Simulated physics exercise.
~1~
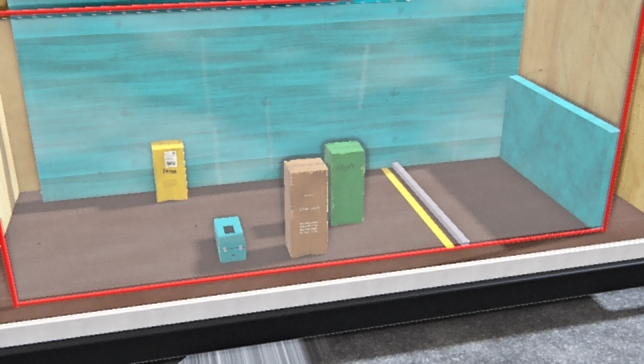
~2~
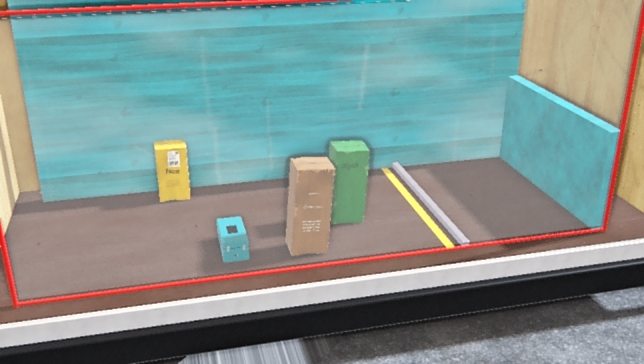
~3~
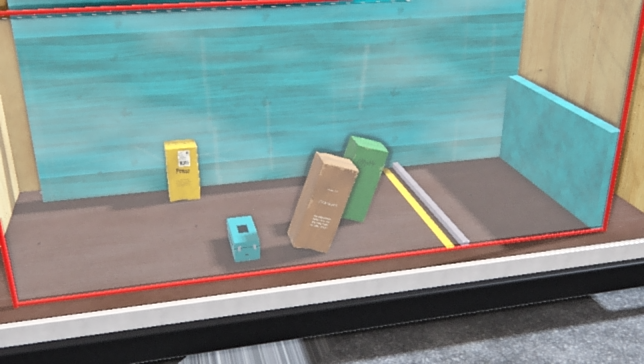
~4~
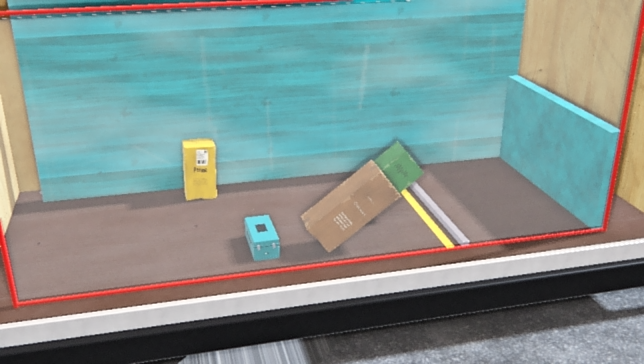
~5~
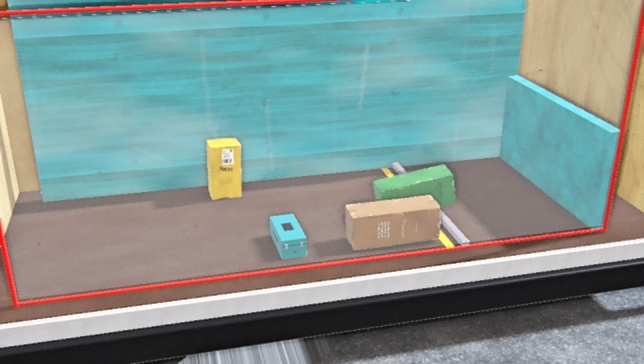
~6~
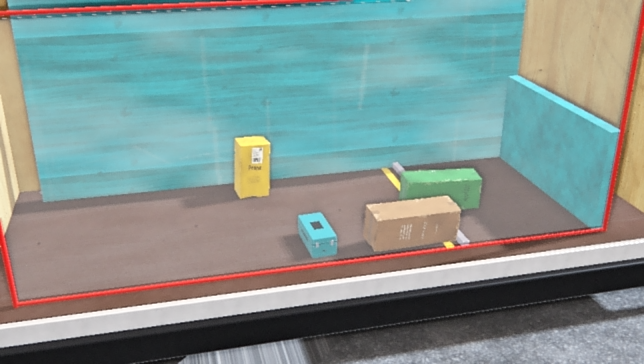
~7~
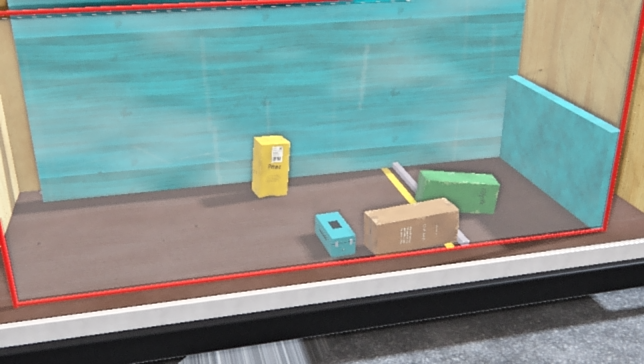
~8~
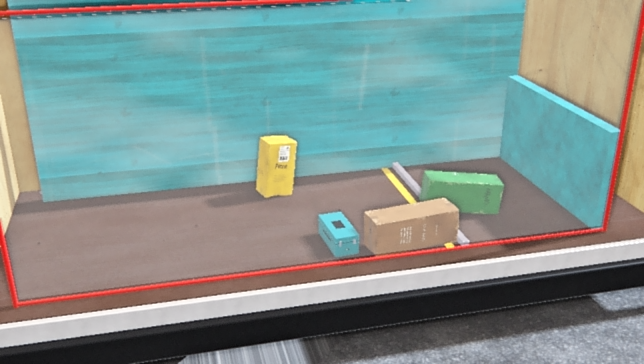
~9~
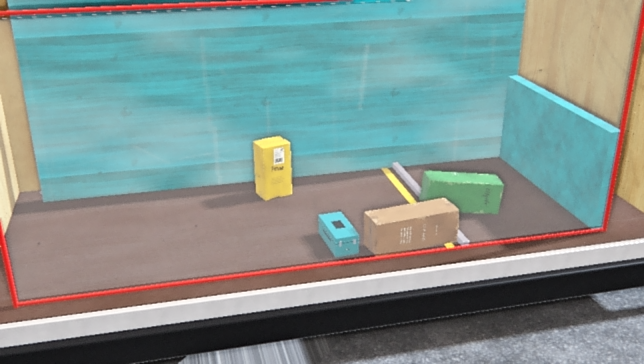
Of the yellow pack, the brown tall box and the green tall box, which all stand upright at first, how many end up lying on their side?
Two of them end up on their side, the brown tall box and the green tall box, while the yellow pack stays upright.
